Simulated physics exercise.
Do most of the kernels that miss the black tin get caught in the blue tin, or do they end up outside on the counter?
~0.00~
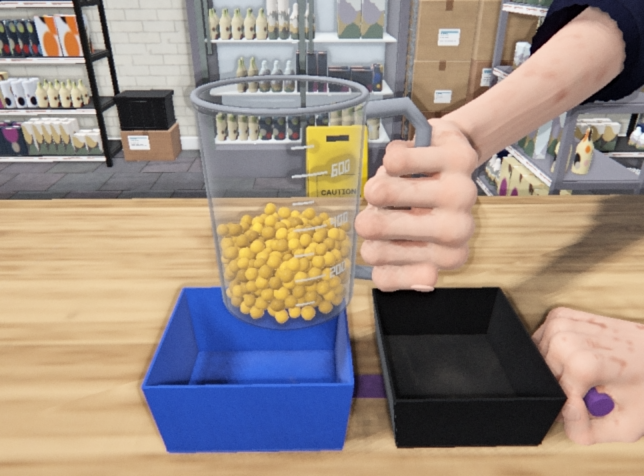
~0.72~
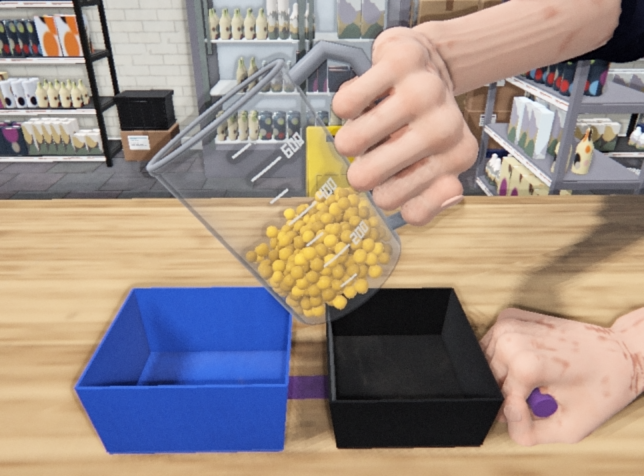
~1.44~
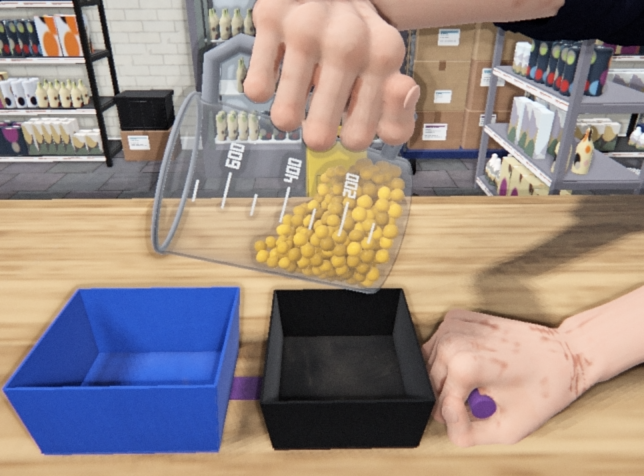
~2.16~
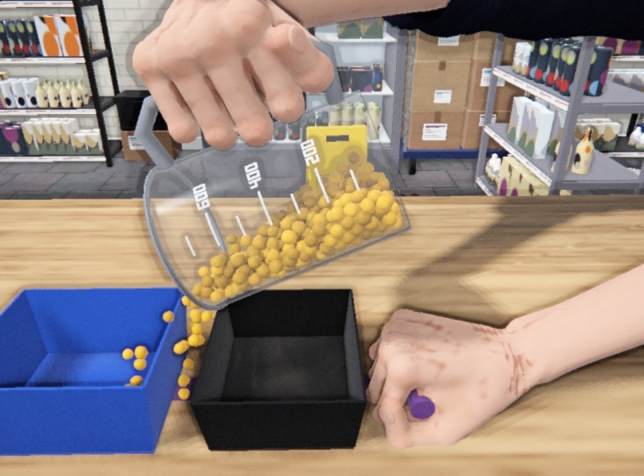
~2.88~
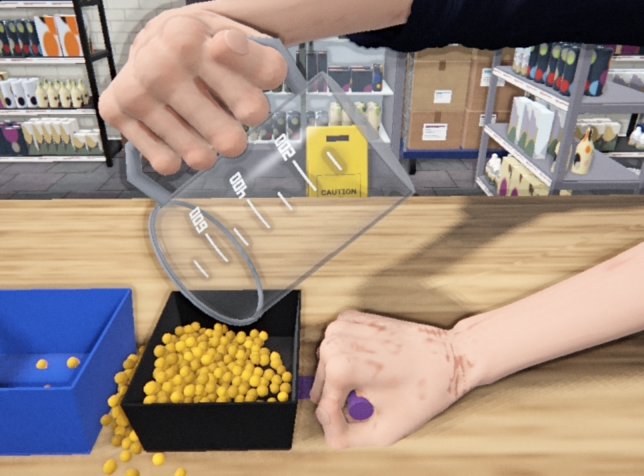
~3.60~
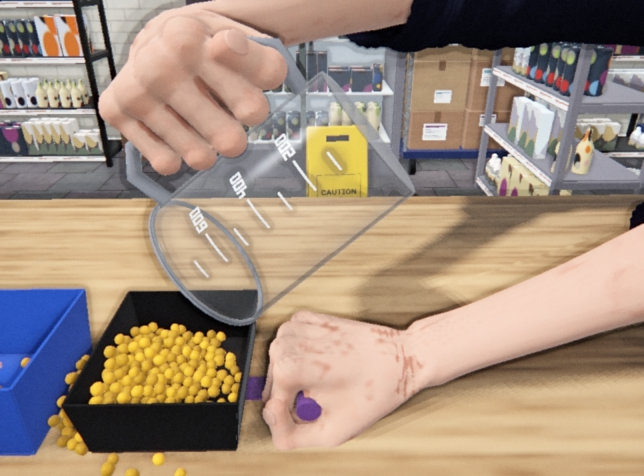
Most of them end up outside on the counter, around the black tin. Only a few land in the blue tin.
